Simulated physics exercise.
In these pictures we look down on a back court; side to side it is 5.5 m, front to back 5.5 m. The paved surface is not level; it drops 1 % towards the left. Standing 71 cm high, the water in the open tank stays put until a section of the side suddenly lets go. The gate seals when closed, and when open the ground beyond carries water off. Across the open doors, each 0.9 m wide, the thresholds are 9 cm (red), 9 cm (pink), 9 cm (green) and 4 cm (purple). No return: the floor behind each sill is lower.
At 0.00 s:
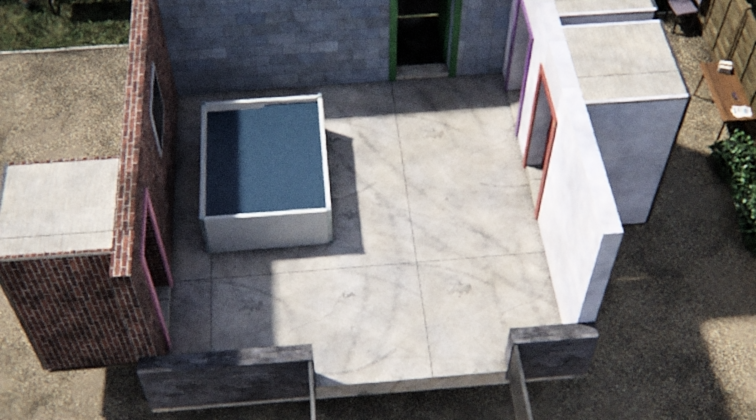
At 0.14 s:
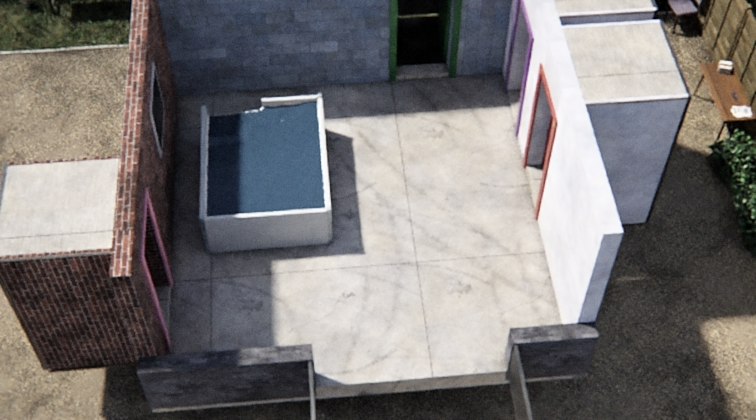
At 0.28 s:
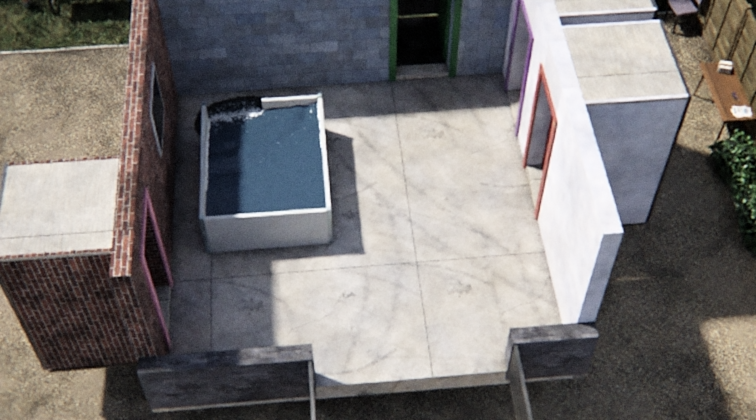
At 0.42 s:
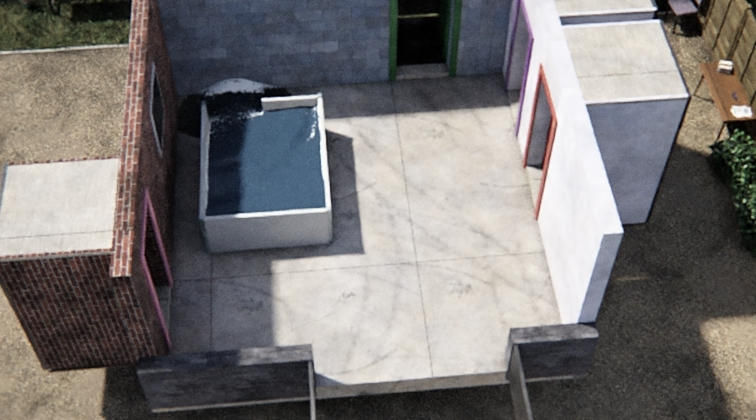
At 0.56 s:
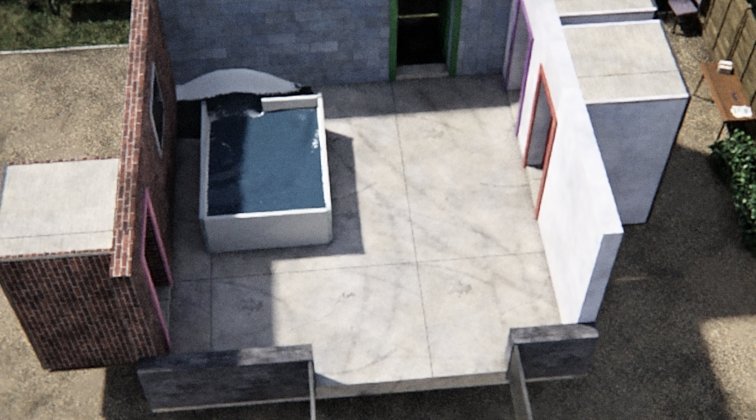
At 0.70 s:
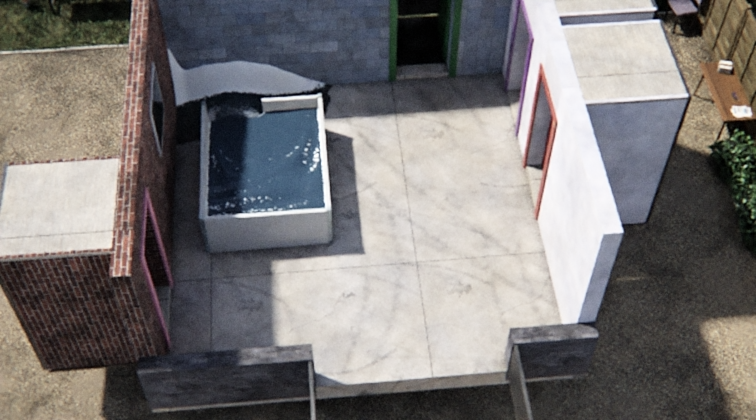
A square open tank breaks at its far side and water spreads along the back wall.
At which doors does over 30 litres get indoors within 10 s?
Red door: Short of the set amount; pink door: Short of the set amount; green door: Short of the set amount; purple door: Beyond the set amount.
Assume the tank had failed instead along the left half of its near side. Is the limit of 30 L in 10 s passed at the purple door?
Then the purple door ends up within bounds.
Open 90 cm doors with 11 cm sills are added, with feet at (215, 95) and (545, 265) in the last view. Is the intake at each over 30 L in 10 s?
Door 1: Limit broken; door 2: Limit not reached.
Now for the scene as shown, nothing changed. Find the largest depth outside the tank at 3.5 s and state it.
Around 34 centimetres.
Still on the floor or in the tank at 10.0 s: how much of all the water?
80 %.
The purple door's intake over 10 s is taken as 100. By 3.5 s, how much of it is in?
Some 25 per cent by then.
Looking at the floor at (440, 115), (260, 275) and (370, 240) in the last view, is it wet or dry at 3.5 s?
Submerged, untouched, untouched.
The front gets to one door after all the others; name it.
It's the red door that comes last.
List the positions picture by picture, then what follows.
In the first frame, the open tank at (264, 158) is whole and still, 71 cm deep.
In the second frame, the front is at a hidden place, 0.5 m from the gap on the open tank's far side; 0.2 m2 of floor is under water; 71 cm left at the back of the open tank.
In the third frame, water pours out on the open tank's far side and has run 0.9 m, to (251, 99); typically 11 cm deep outside, 71 cm at the open tank's back.
In the fourth frame, the front is at (197, 95), 1.2 m from the gap on the open tank's far side; 1.5 m2 of floor is under water; 71 cm left at the back of the open tank.
In the fifth frame, the front is at (304, 88), 1.5 m from the gap on the open tank's far side; 1.9 m2 of floor is under water; 70 cm left at the back of the open tank.
In the sixth frame, water pours out on the open tank's far side and has run 1.8 m, to (326, 86); typically 11 cm deep outside, 67 cm at the open tank's back.
After 1.4 s water covers 20 % of the floor and is deepest (60 cm) near (179, 97); red door not reached, pink door not reached, green door 2 cm at the sill, 0 L in, purple door not reached.
After 2.2 s water covers 40 % of the floor and is deepest (52 cm) near (190, 96); red door not reached, pink door 7 cm at the sill, 0 L in, green door 5 cm at the sill, 0 L in, purple door not reached.
After 3.5 s water covers 60 % of the floor and is deepest (34 cm) near (189, 112); red door 10 cm at the sill, 1 L in, pink door 10 cm at the sill, 1 L in, green door 5 cm at the sill, 0 L in, purple door 17 cm at the sill, 77 L in.
After 6.0 s water covers 90 % of the floor and is deepest (22 cm) near (179, 97); red door 8 cm at the sill, 3 L in, pink door 8 cm at the sill, 2 L in, green door 4 cm at the sill, 0 L in, purple door 13 cm at the sill, 219 L in.
After 10.0 s water covers 100 % of the floor and is deepest (13 cm) near (189, 120); red door 5 cm at the sill, 3 L in, pink door 6 cm at the sill, 4 L in, green door 5 cm at the sill, 0 L in, purple door 8 cm at the sill, 304 L in.
